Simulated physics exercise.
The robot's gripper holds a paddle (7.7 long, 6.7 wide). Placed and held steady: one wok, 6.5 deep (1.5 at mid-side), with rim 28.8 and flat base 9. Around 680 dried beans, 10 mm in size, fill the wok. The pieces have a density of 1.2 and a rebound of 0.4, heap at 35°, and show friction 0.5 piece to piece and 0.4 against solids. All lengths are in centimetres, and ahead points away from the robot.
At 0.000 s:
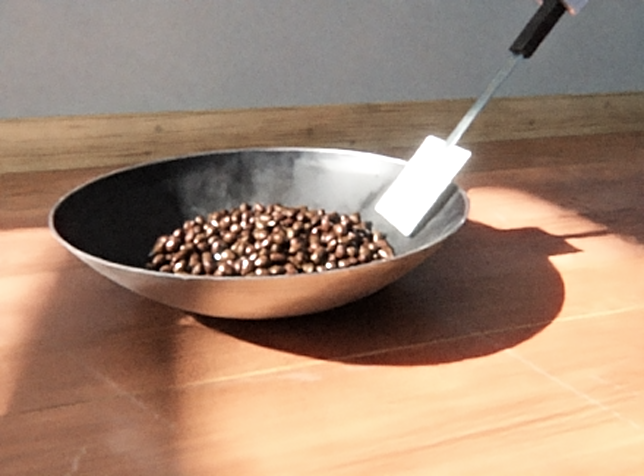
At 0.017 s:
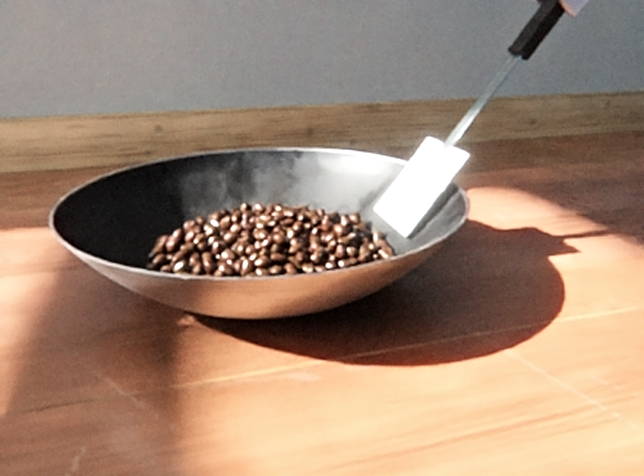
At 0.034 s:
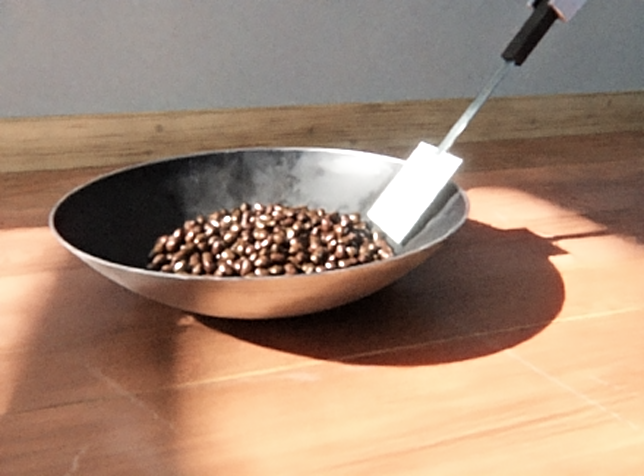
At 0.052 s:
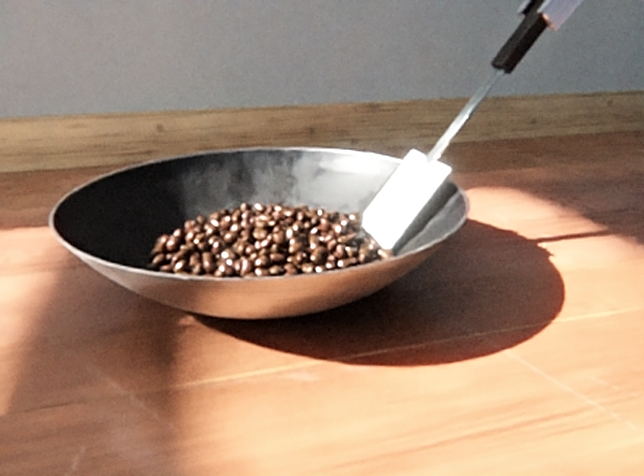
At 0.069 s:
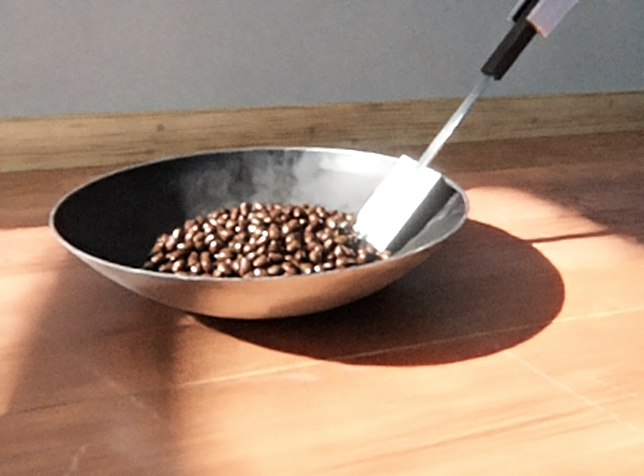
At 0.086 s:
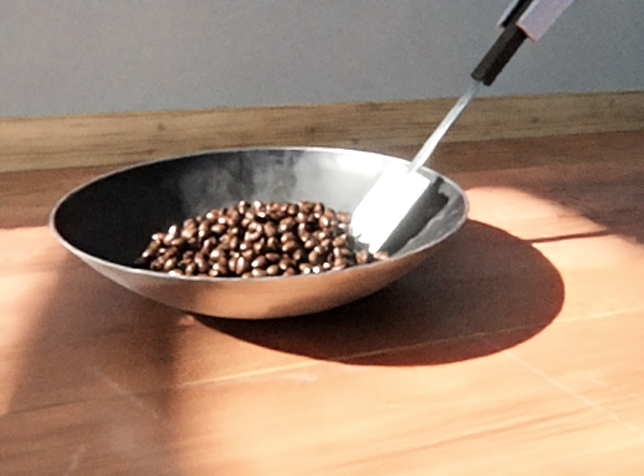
The video shows a metal wok of glossy brown beans on a sunlit wooden surface as a robot's gripper lowers a white paddle leftward and down inside the right side, nudging the beans slightly to the left.
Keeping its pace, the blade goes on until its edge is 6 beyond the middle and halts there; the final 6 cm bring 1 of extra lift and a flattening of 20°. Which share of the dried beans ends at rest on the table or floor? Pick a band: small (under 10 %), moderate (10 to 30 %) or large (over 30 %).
The share is small, under 10 %.
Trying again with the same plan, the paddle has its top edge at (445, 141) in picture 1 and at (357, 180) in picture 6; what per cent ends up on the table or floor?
About 5 per cent.
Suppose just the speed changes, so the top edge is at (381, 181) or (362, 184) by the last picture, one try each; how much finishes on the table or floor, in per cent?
0 % and 5 %.
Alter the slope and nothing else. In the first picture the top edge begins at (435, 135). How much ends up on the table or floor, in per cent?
I'd estimate close to 0 per cent.
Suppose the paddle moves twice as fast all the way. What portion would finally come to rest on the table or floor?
0 per cent, roughly.
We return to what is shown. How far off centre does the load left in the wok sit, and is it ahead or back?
The balance point is about 5.0 cm ahead.
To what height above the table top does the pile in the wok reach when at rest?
Height at rest: Roughly 7.5 cm.
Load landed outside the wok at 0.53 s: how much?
It works out to about 0 in a hundred.
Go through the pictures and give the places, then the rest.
In the first picture, the paddle top edge at (450, 144), sloping 52°; upper third of the load around (270, 240), from x 150 to 390, top at y 210; 677 in the wok.
In the second picture, the paddle top edge at (448, 146), sloping 52°; upper third of the load around (270, 240), from x 150 to 390, top at y 210.
In the third picture, the paddle top edge at (441, 151), sloping 52°; upper third of the load around (270, 240), from x 150 to 390, top at y 210.
In the fourth picture, the paddle top edge at (431, 159), sloping 52°; upper third of the load around (270, 240), from x 150 to 390, top at y 210.
In the fifth picture, the paddle top edge at (421, 166), sloping 52°; upper third of the load around (266, 238), from x 150 to 390, top at y 210.
In the sixth picture, the paddle top edge at (411, 171), sloping 52°; upper third of the load around (261, 236), from x 140 to 385, top at y 205; 677 in the wok.
After 0.18 s, sloping 52°, highest piece 5 above the table; 677 in the wok.
After 0.28 s, sloping 43°, highest piece 6 above the table; 677 in the wok.
After 0.53 s, sloping 32°, highest piece 7 above the table; 669 in the wok, 6 on the table or floor, 2 on the blade or in flight.
After 1.58 s, sloping 32°, highest piece 7 above the table; 669 in the wok, 8 on the table or floor.
In the end, 669 in the wok, 8 on the table or floor. That is 1 % on the table or floor.
